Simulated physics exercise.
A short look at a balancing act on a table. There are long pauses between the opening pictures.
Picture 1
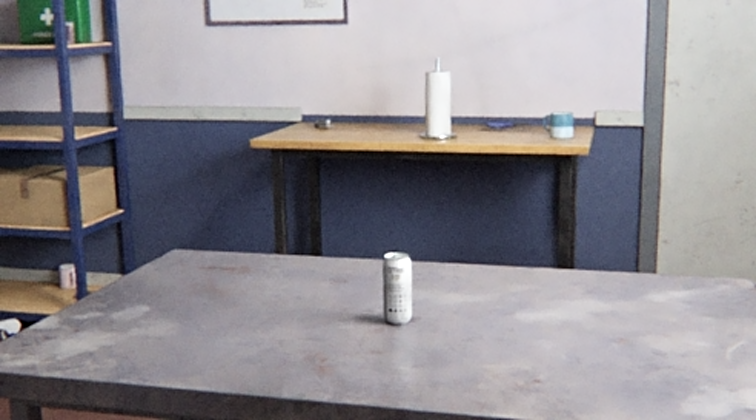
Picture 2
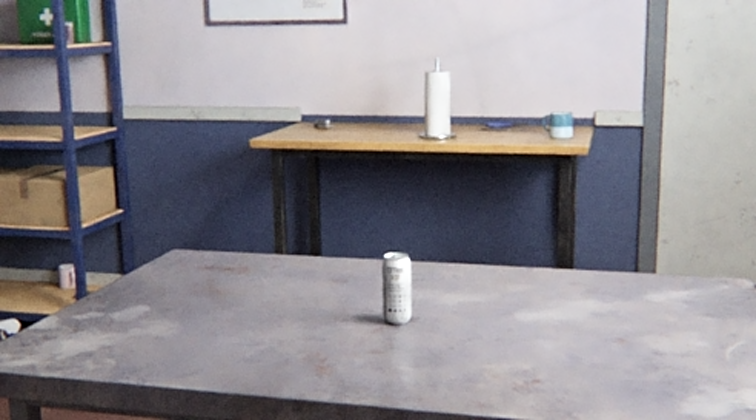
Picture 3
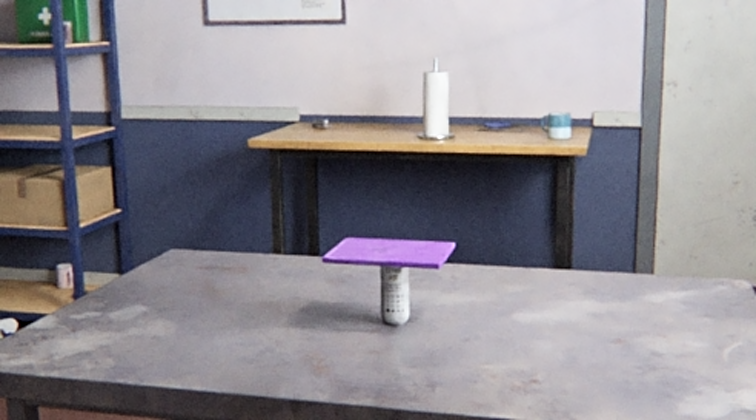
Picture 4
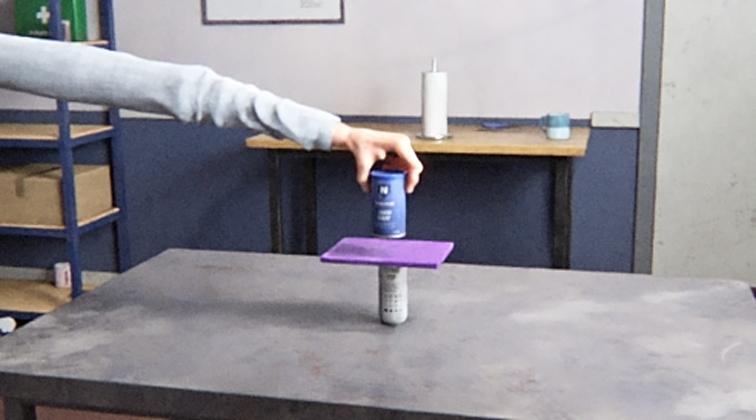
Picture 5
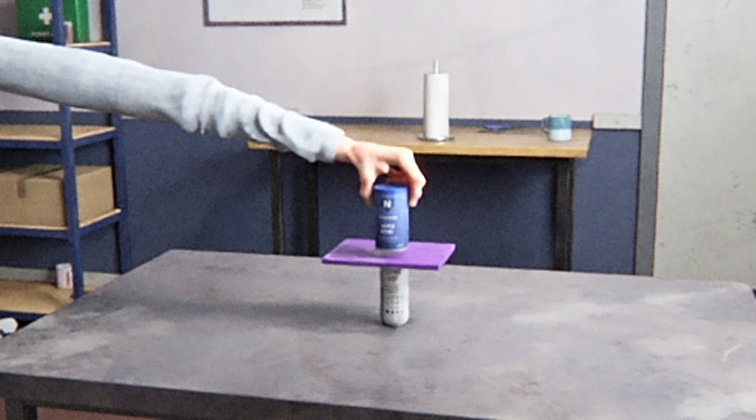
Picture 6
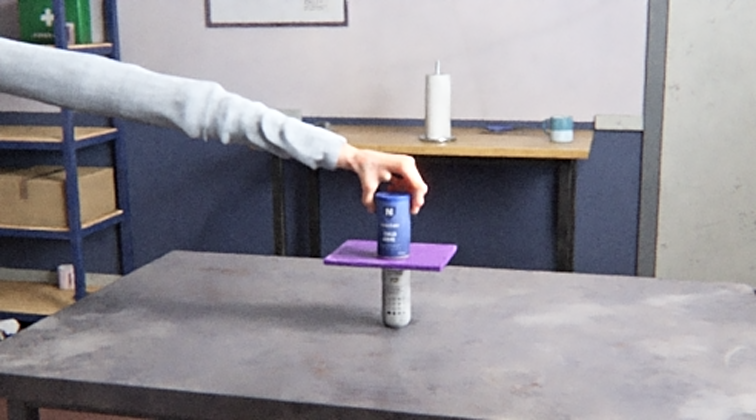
The video shows a white can standing on a grey table, then a purple board resting on top of it. A hand reaches in from the left, lowers a blue tin onto the board and keeps hold of it.
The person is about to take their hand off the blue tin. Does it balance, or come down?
In the end the stack stays up.
Then, 0.80 s past the last view, nothing moves.
Then, 1.70 s past the last view, blue tin resting near (393, 226).
Finally, all 3 still in place. Final places as the last picture's camera would see them, blue tin near (393, 226). The stack keeps its balance.
